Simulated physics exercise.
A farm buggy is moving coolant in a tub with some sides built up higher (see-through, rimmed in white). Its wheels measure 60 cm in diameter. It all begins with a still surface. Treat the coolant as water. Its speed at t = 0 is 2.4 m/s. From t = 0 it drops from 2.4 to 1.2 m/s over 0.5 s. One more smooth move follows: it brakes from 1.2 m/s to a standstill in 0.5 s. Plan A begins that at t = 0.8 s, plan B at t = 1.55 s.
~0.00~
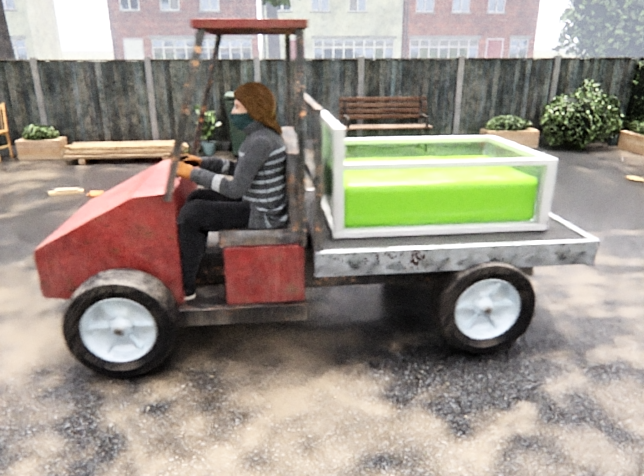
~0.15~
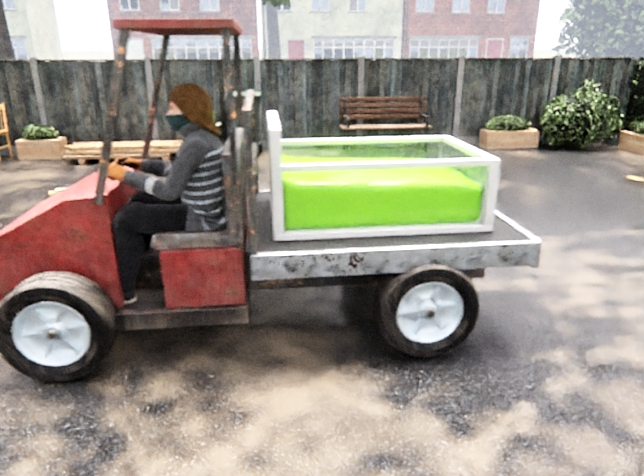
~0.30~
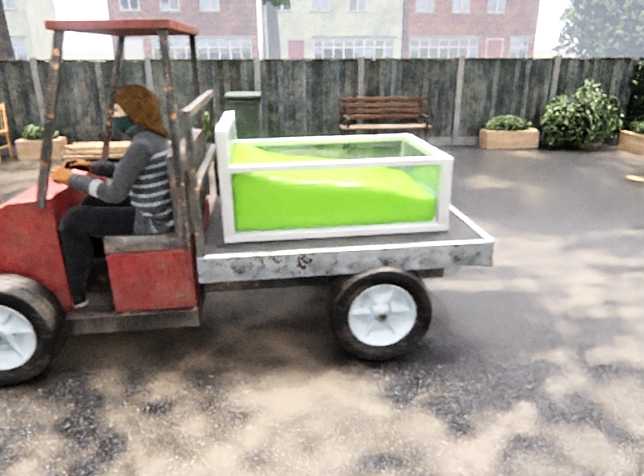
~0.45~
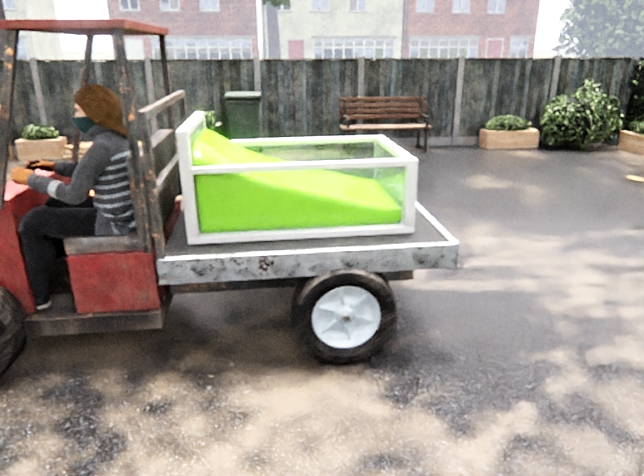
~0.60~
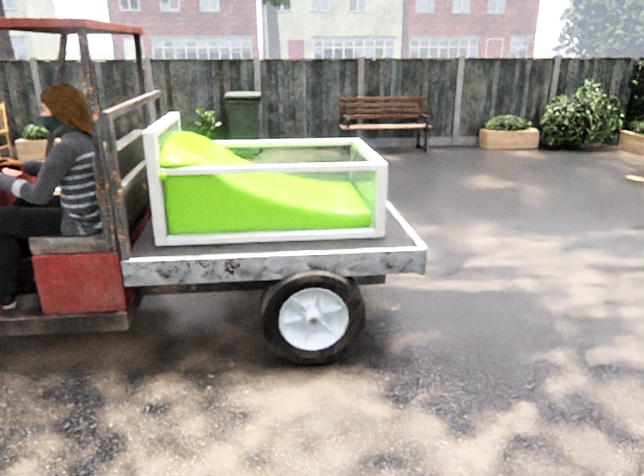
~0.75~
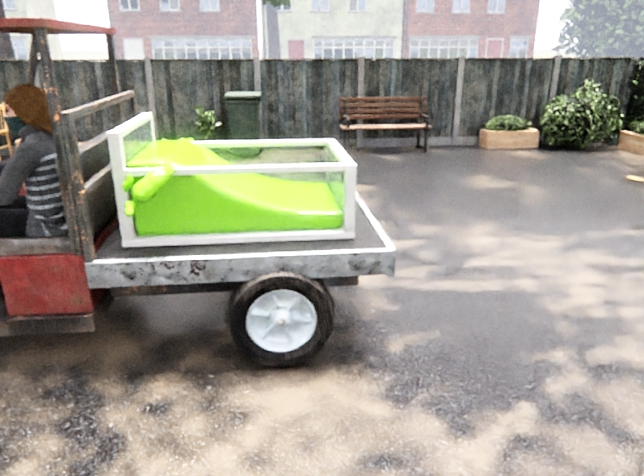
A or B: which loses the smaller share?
Better to take A.
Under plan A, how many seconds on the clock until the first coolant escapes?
Around 0.9 s.
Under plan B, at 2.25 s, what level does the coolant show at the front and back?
About 66 cm in front and 8 cm behind.
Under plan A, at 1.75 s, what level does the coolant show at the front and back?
About 22 cm in front and 24 cm behind.
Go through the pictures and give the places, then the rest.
In the first picture, the coolant reaches (355, 180) at the front end; it reaches (519, 176) at the back end; no slope yet; the front is on the left, levels are read along the near wall; a wheel hub at (491, 313).
In the second picture, the coolant reaches (297, 176) at the front end; it reaches (464, 182) at the back end; it is heaped 4° towards the front.
In the third picture, the coolant reaches (418, 192) at the back end; it is heaped 12° towards the front.
In the fourth picture, the coolant reaches (209, 142) at the front end; it reaches (385, 202) at the back end; it is heaped 21° towards the front.
In the fifth picture, the coolant reaches (177, 135) at the front end; it reaches (356, 208) at the back end; it is heaped 24° towards the front.
In the sixth picture, the coolant reaches (145, 150) at the front end; it reaches (326, 207) at the back end; it is heaped 20° towards the front; a wheel hub at (282, 325).
For plan A, By 1.75 s it stands 23 cm high behind and 23 cm in front; 1 per cent has gone over the near side and the far side.
For plan A, By 4.28 s 1 per cent has gone over the near side and the far side, 3 of 253 litres.
For plan B, By 2.25 s it stands 7 cm high behind and 66 cm in front; 6 per cent has gone over the back.
For plan B, By 5.03 s 18 per cent has gone over the back, 46 of 253 litres.
